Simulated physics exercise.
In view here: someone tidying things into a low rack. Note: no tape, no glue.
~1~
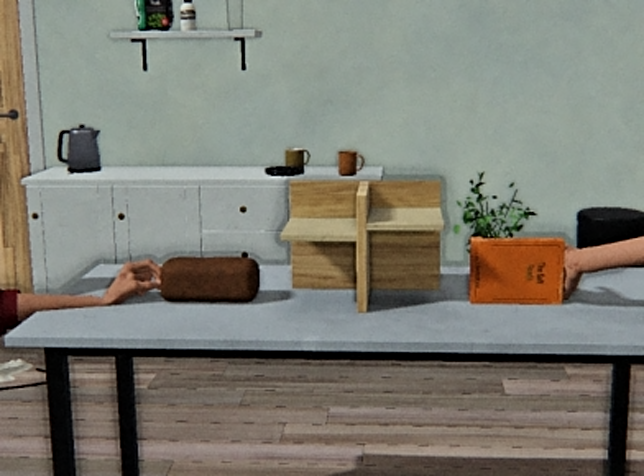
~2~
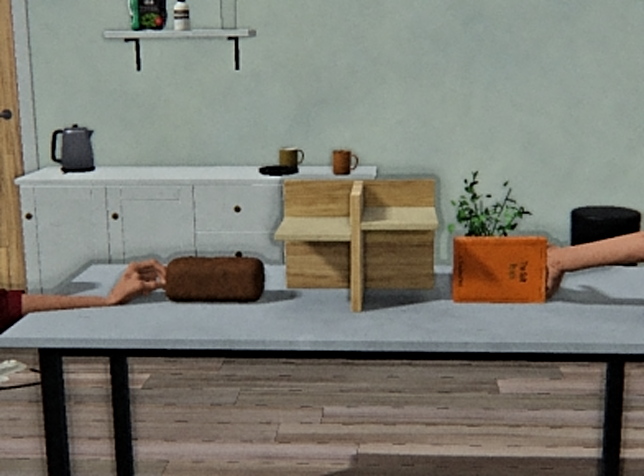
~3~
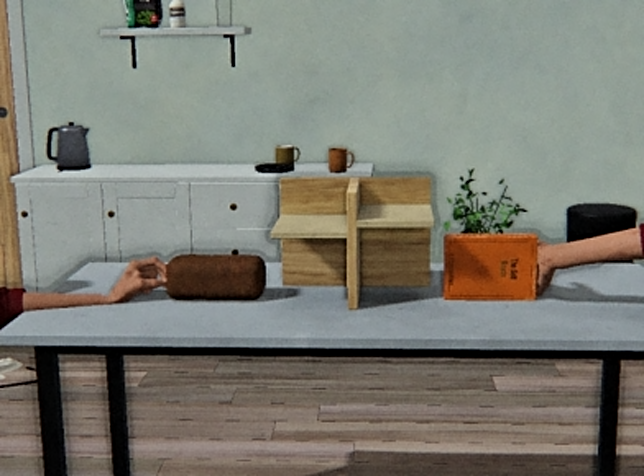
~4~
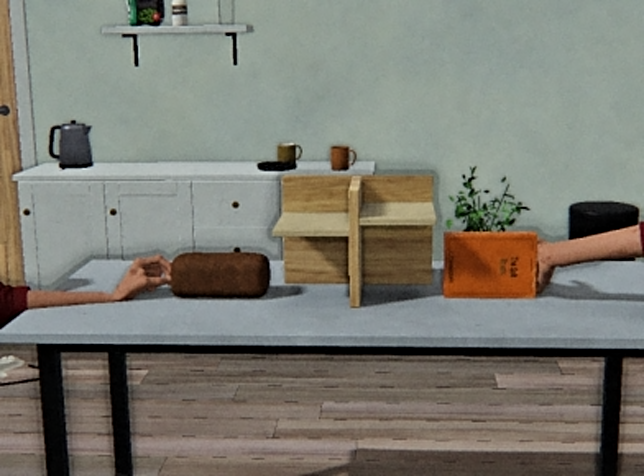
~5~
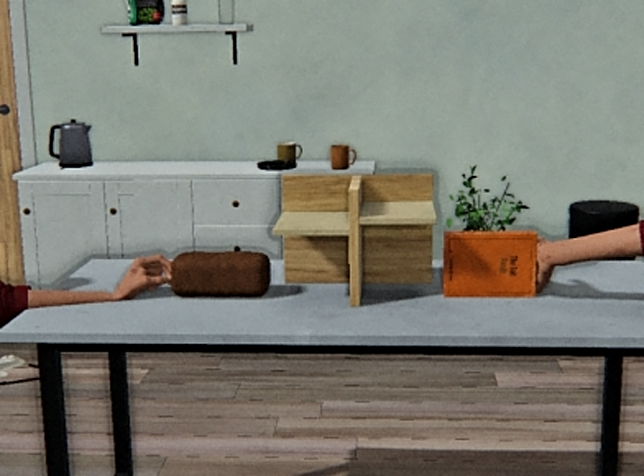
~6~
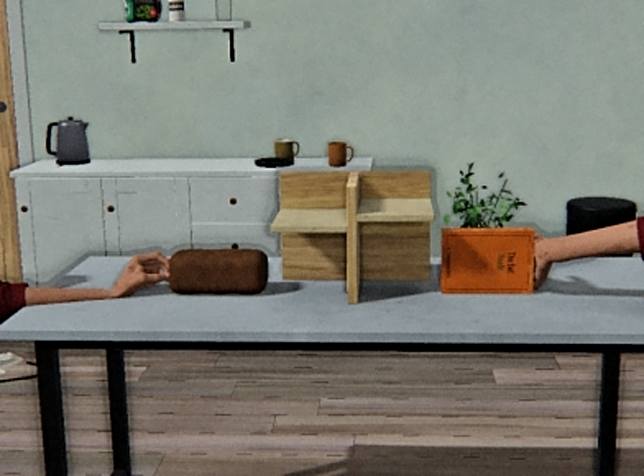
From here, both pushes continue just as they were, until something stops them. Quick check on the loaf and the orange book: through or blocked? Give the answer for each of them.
Loaf: Through; orange book: Through.
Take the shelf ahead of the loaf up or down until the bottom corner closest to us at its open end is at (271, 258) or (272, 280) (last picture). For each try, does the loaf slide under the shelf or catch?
Goes in; is blocked.
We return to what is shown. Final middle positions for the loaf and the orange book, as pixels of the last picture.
The loaf ends at (294, 272) and the orange book at (411, 261).
Then, 0.38 s after the last picture, loaf sliding up to the opening near (238, 272); orange book sliding up to the opening near (469, 261).
Then, 0.68 s after the last picture, loaf part of the way in near (263, 272); orange book part of the way in near (443, 261).
Then, 0.92 s after the last picture, loaf part of the way in near (283, 272); orange book part of the way in near (422, 261).
At rest, the loaf slides in, near (294, 272); the orange book slides in, near (410, 261).
